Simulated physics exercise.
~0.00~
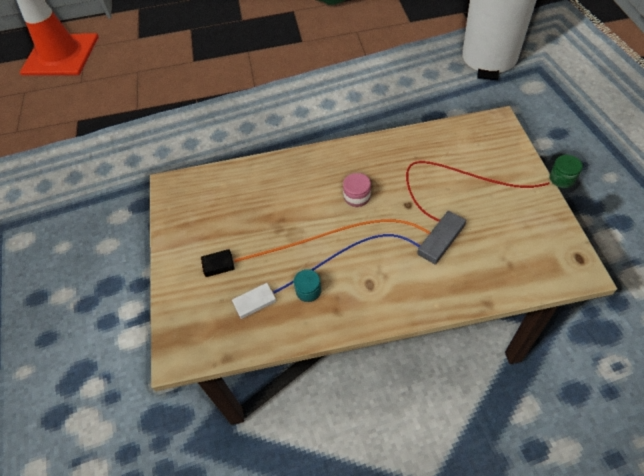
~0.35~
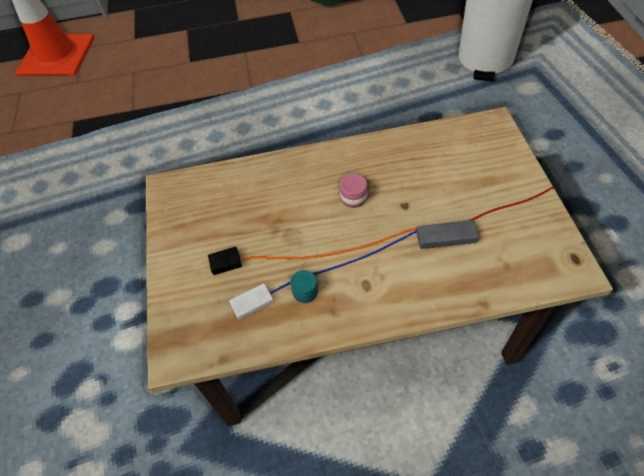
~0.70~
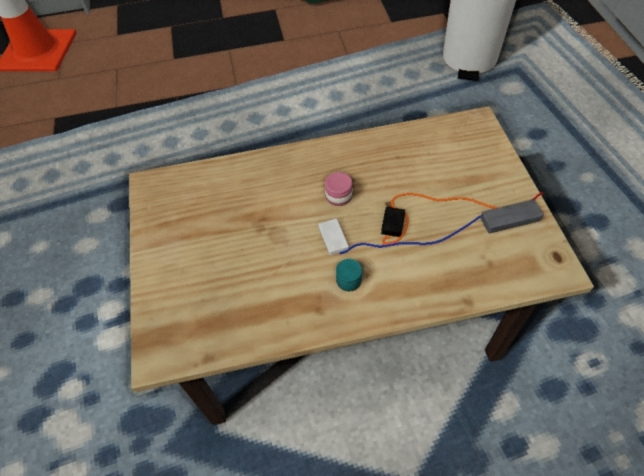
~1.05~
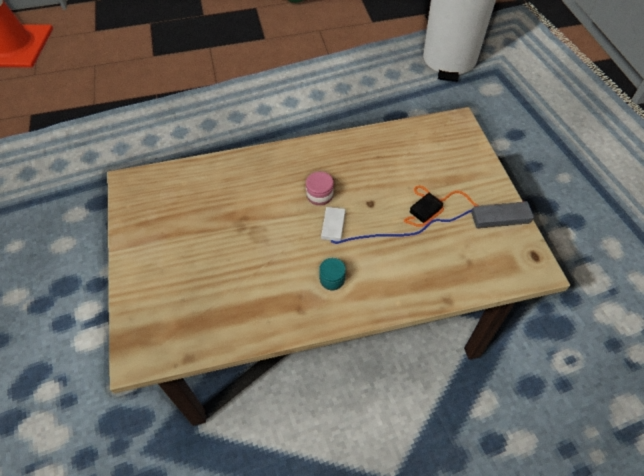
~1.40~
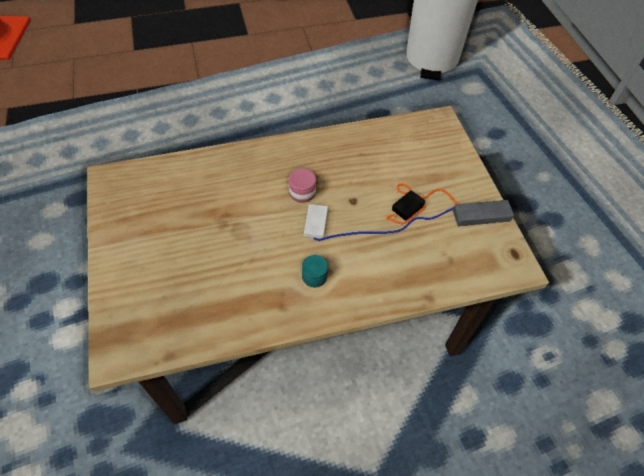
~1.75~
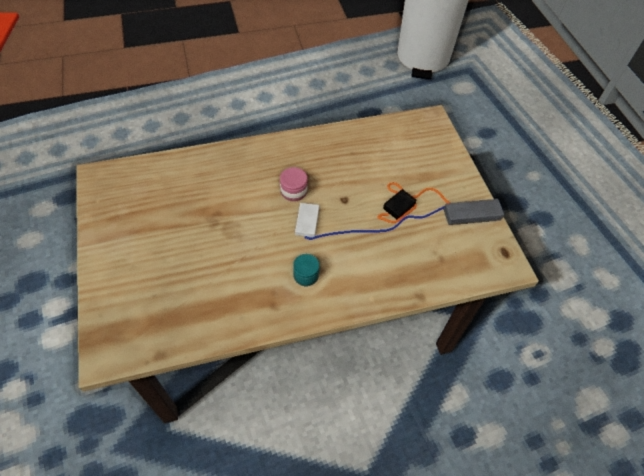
A light wooden table stands on a blue and white patterned rug, seen from above at an angle. A black phone and a white reader lie at left, a teal tub and a pink canister sit near the middle, and orange, blue and red cables meet at a grey strip at right, the red one reaching a green speaker at the edge. The speaker drops out of view, and the strip slides right. The phone and reader follow rightward, while the teal tub shifts slightly. Finally, they rest on the table, the canister hardly disturbed.
